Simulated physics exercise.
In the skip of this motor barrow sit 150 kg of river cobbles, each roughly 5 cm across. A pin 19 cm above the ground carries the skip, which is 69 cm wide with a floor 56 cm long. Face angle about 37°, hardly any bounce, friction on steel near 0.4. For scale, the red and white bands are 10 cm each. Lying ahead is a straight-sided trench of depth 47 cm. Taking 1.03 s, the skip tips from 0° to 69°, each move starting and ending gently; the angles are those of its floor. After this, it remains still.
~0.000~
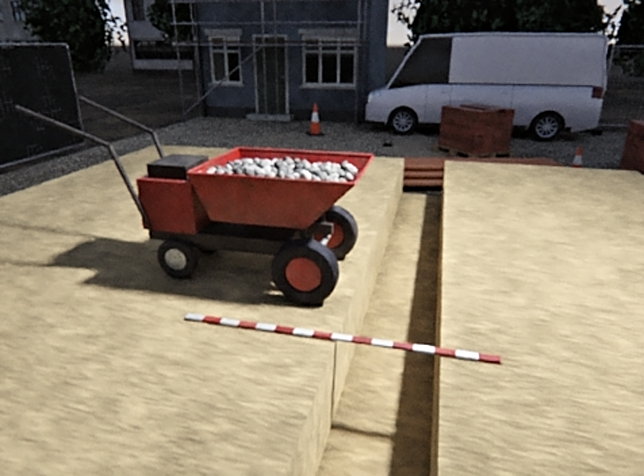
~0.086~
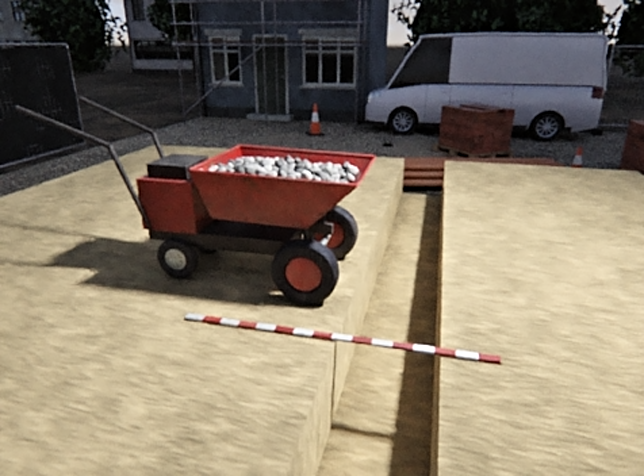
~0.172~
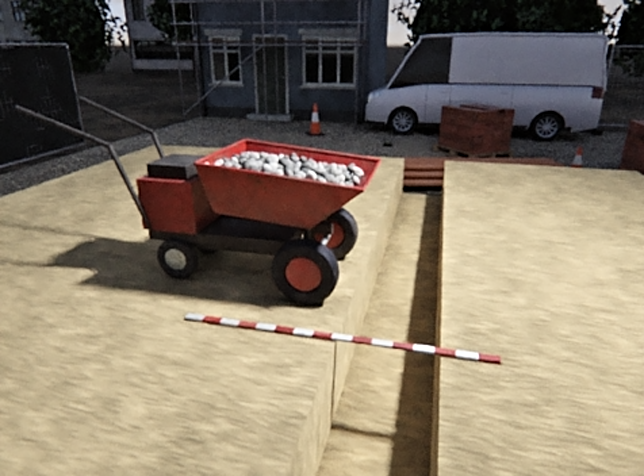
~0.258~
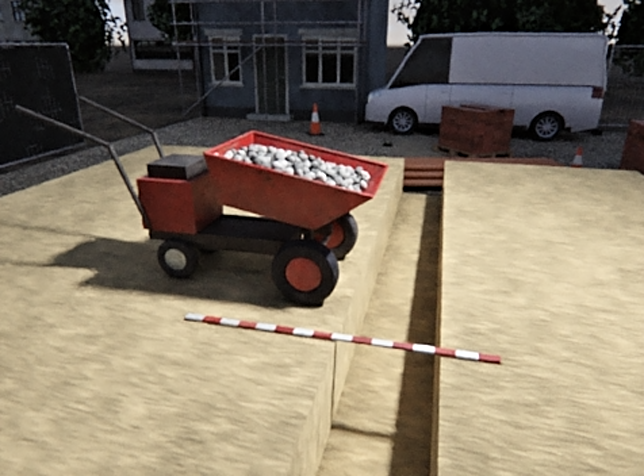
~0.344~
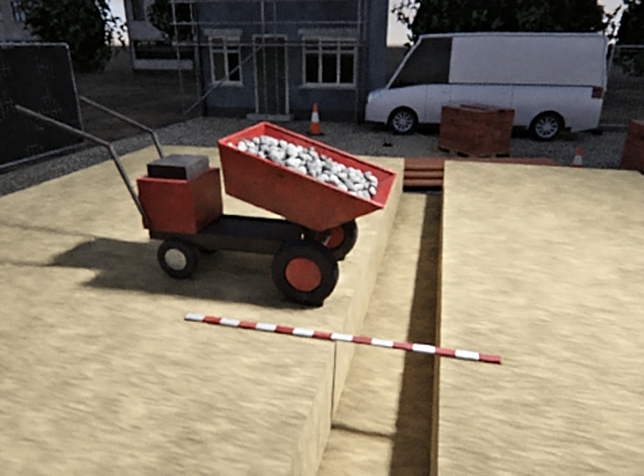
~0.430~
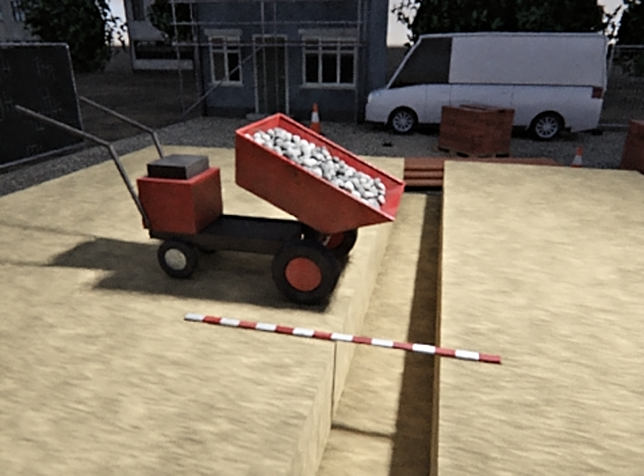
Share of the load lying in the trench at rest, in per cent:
51 per cent.
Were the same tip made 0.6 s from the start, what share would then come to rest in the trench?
Then some 40 per cent would.
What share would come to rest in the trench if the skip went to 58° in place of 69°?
I'd guess some 50 in a hundred.
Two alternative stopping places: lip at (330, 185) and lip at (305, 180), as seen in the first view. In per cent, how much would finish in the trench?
Roughly 85 percent for the first, and 100 percent for the second.
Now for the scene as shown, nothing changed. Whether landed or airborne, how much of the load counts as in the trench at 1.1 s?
15 per cent or so by then.
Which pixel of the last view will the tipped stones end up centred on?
In the last view, about (434, 333).
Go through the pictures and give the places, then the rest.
In the first picture, the skip is at 0°, its lip at (354, 185); the top of the load is at (283, 166).
In the second picture, lip at (357, 186), floor tilted 1°, highest stones at (277, 164); the stones move at 0.2 m/s on average.
In the third picture, the skip is at 5°, its lip at (363, 190); the top of the load is at (262, 159); the stones move at 0.5 m/s on average.
In the fourth picture, the skip is at 11°, its lip at (373, 197); the top of the load is at (253, 151); the stones move at 0.7 m/s on average.
In the fifth picture, the skip is at 18°, its lip at (383, 208); the top of the load is at (262, 144); the stones move at 0.8 m/s on average.
In the sixth picture, lip at (393, 220), floor tilted 26°, highest stones at (276, 137); the stones move at 0.9 m/s on average.
After 0.8 s the floor is at 58°; 100 % in the skip; the foremost stones are at (413, 250).
After 1.1 s the floor is at 69°; 59 % in the skip, 17 % in the trench, 24 % past the trench; the foremost stones are at (496, 301).
After 1.5 s the floor is at 69°; 18 % in the skip, 32 % in the trench, 49 % past the trench; the foremost stones are at (597, 306).
After 3.4 s the floor is at 69°; 0 % in the skip, 51 % in the trench, 49 % past the trench; the foremost stones are past the picture's edge.
